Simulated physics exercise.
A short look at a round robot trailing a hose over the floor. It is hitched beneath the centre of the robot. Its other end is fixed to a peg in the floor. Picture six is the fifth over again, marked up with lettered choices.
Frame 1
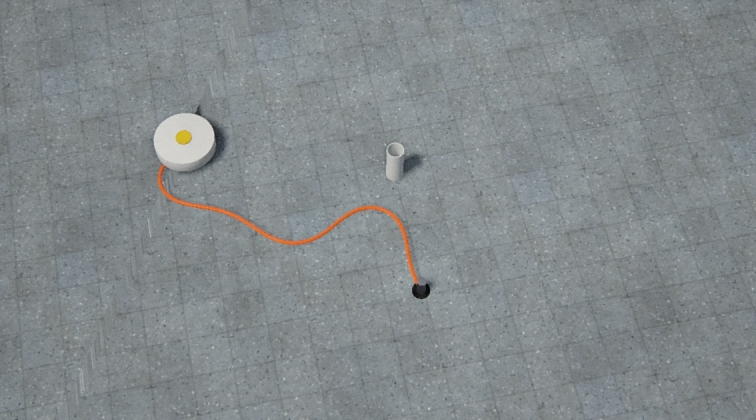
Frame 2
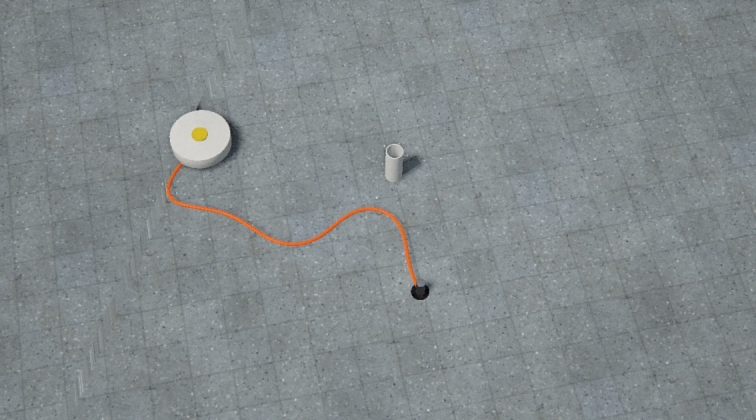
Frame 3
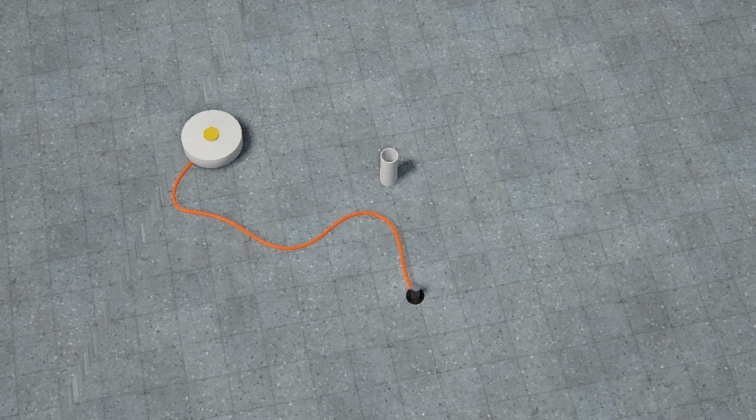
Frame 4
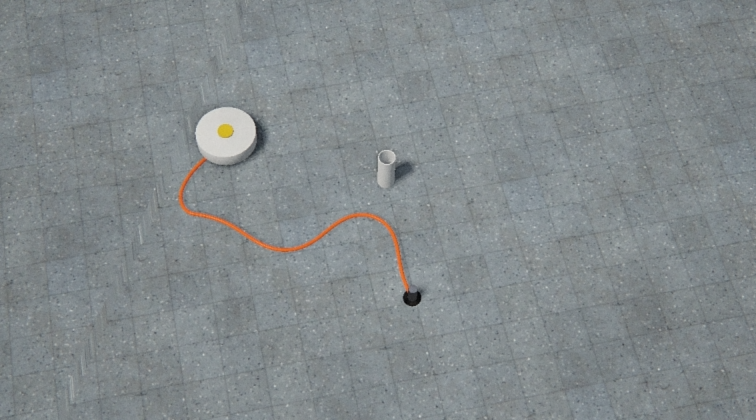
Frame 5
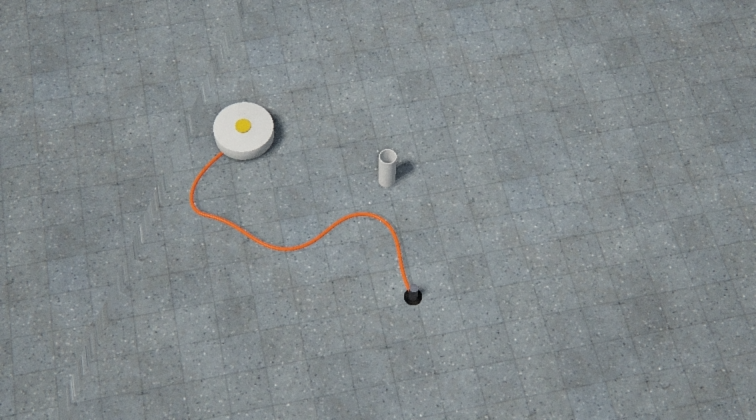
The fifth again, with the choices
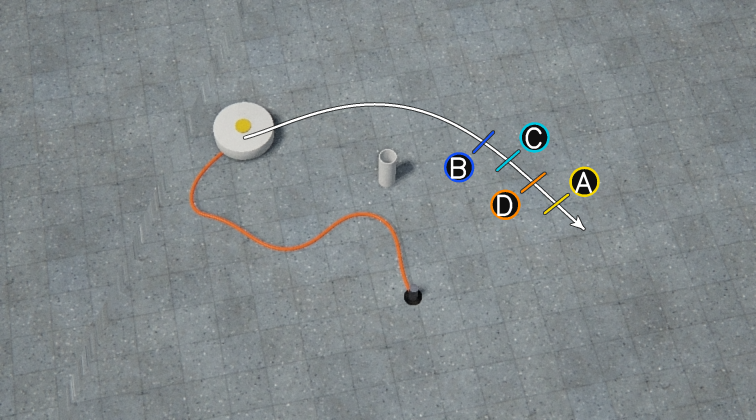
A round white robot with a yellow centre sits at the upper left of a grey tiled floor, seen from high above at an angle. An orange hose winds from beneath it in loose curves to a small black peg below and right of the middle, with a white post standing above the peg. The robot glides right and slightly upward, drawing the nearby hose along, while the view shifts slightly.
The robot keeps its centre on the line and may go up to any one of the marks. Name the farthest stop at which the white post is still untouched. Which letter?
All is well up to C.
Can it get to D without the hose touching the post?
No.
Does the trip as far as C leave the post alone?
Yes.
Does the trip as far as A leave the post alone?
For that mark, no.
On the marked copy, A at (556, 204); B at (484, 142); C at (508, 161); D at (533, 183); the route from (245, 138) via (431, 114) to (584, 229).
Following C. Soon after the start, robot (339, 102), middle of the hose (285, 249).
Later, robot (439, 111), middle of the hose (295, 223).
In the end, robot (509, 155), middle of the hose (321, 204); nothing has been touched.
As for the rest, A brings the hose against the post; B is safe but short; D brings the hose against the post.
